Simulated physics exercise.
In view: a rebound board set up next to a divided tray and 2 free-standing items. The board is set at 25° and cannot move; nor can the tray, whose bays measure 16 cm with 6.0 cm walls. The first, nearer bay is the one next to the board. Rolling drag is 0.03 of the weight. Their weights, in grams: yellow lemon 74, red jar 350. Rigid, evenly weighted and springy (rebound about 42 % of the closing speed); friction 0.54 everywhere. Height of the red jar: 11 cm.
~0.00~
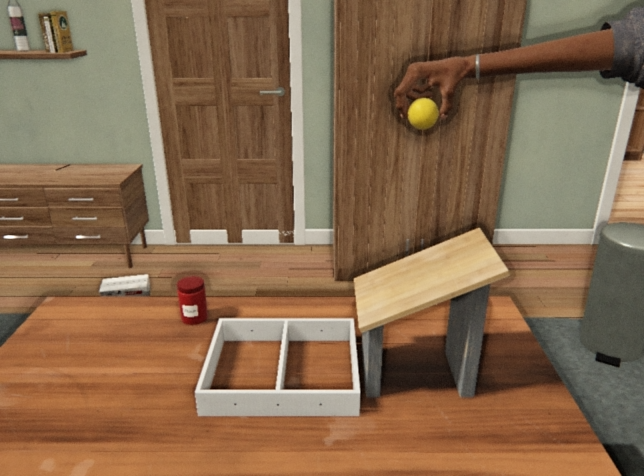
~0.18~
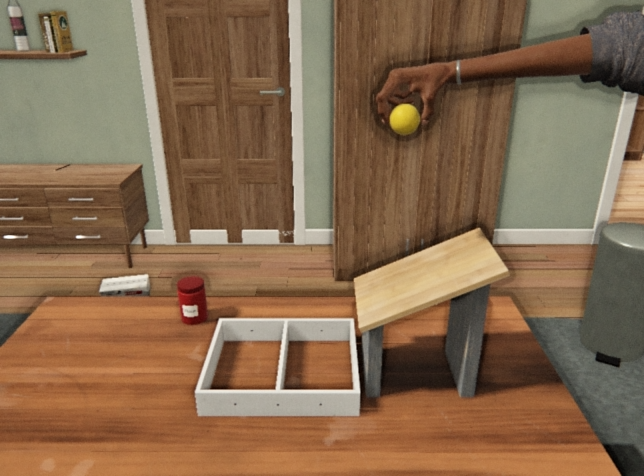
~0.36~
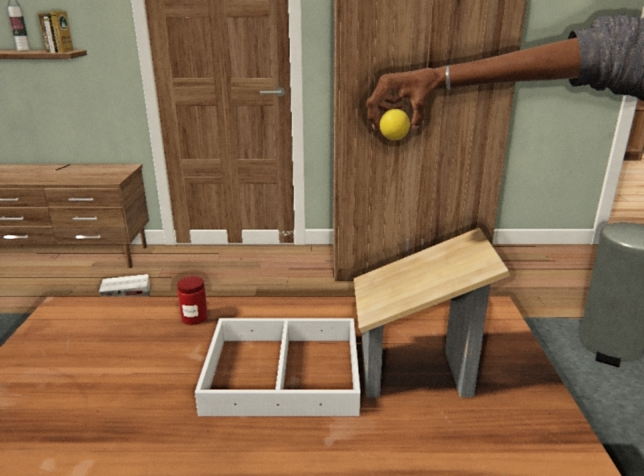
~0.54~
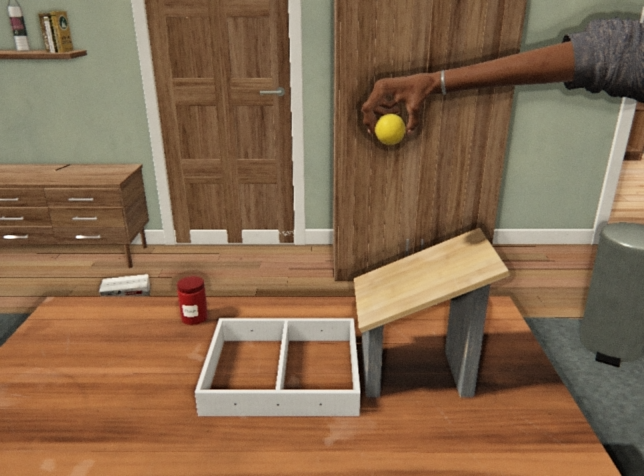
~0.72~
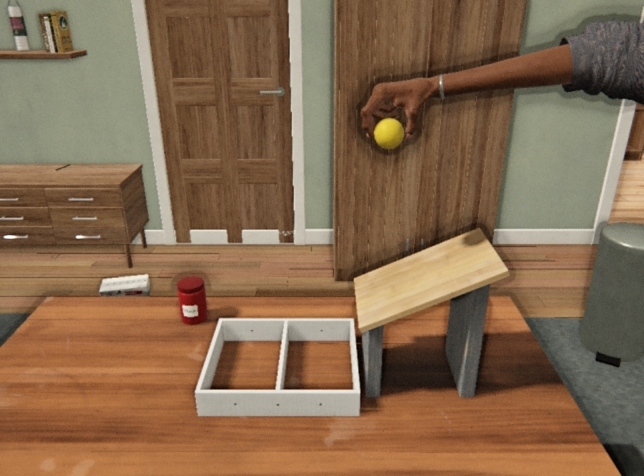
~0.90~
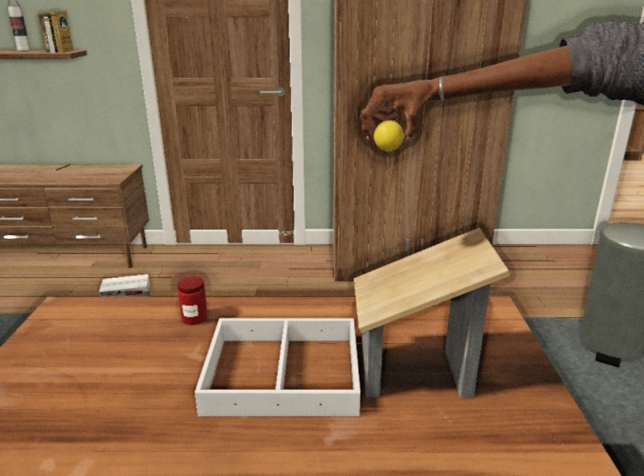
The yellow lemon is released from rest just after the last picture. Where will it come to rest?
Resting place: Farther bay.
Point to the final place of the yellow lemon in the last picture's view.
At about (239, 364).
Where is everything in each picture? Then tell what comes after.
In the first frame, 7 cm from its drop point; yellow lemon (424, 114); red jar (193, 301).
In the second frame, 4 cm from its drop point; yellow lemon (405, 120); red jar (193, 301).
In the third frame, 2 cm from its drop point; yellow lemon (395, 125); red jar (193, 301).
In the fourth frame, 1 cm from its drop point; yellow lemon (391, 130); red jar (193, 301).
Poised above the slant; yellow lemon (389, 133); red jar (193, 301), in the fifth frame.
Poised above the slant; yellow lemon (389, 136); red jar (193, 301), in the sixth frame.
After 1.20 s, yellow lemon near (384, 234).
After 1.40 s, yellow lemon near (309, 296).
After 1.60 s, yellow lemon near (226, 350).
In the end (2.2 s), it is in the farther bay; red jar under 4 cm from the start. At the end, from the last picture's camera, yellow lemon near (239, 364).
